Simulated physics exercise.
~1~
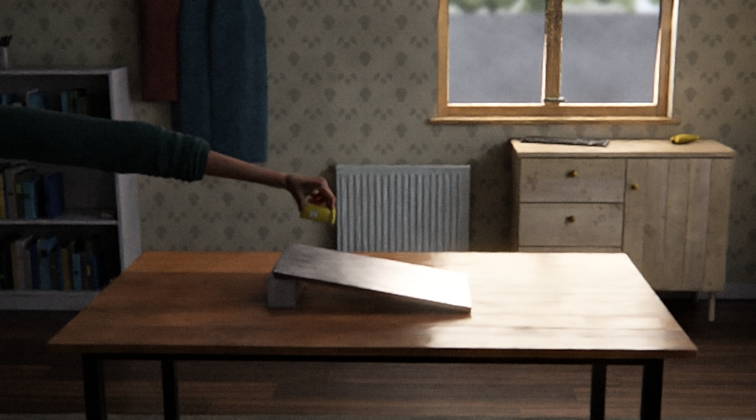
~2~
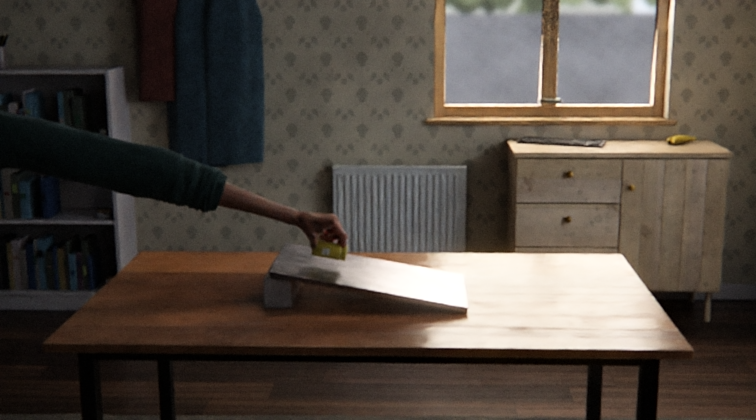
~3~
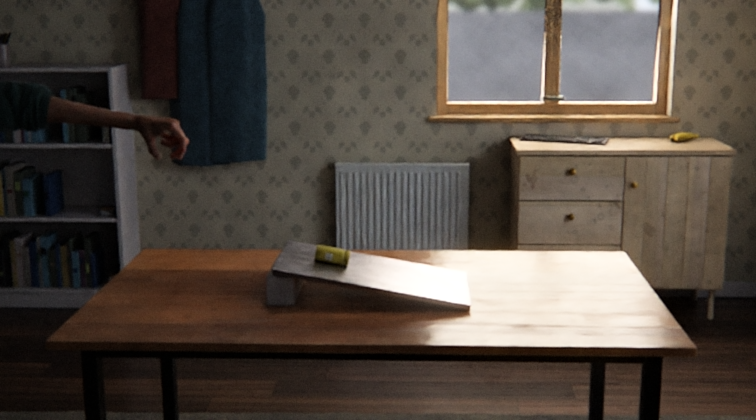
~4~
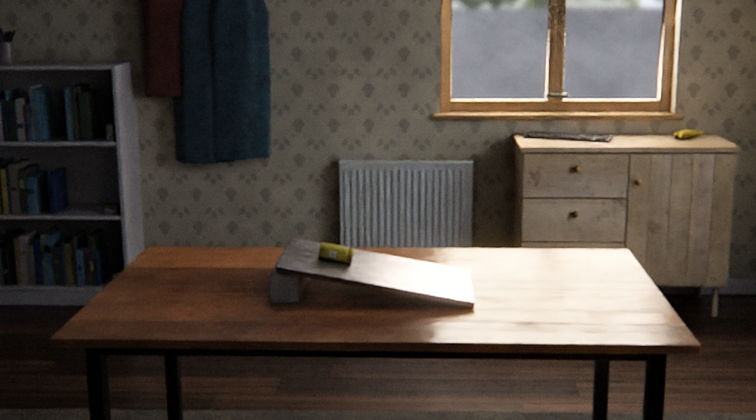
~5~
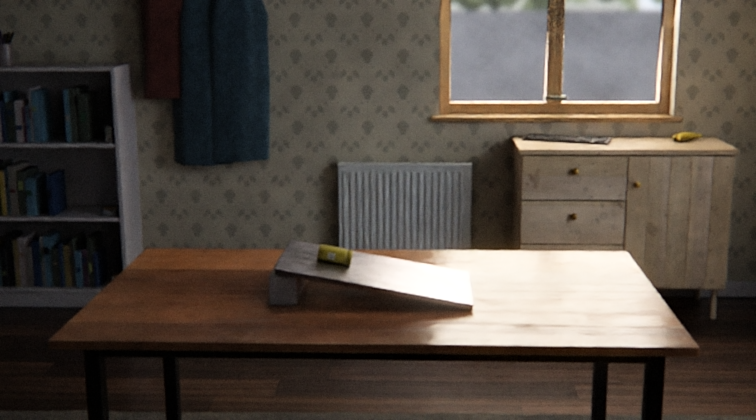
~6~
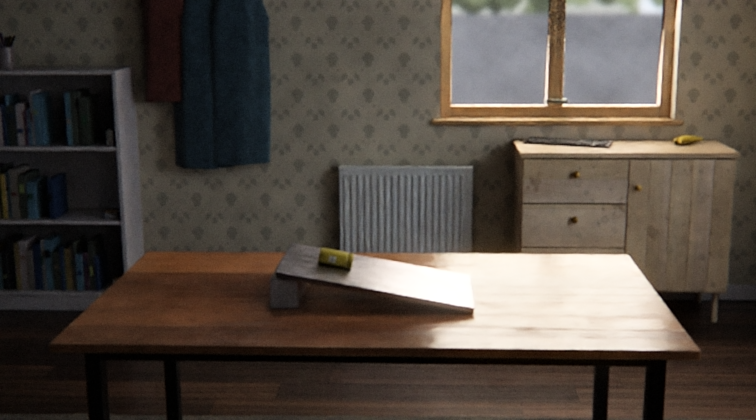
An arm in a dark sleeve reached in from the left and set a small yellow shaker on its side near the top of a sloping board on a wooden table. The hand let go and drew away, and the shaker stayed put.
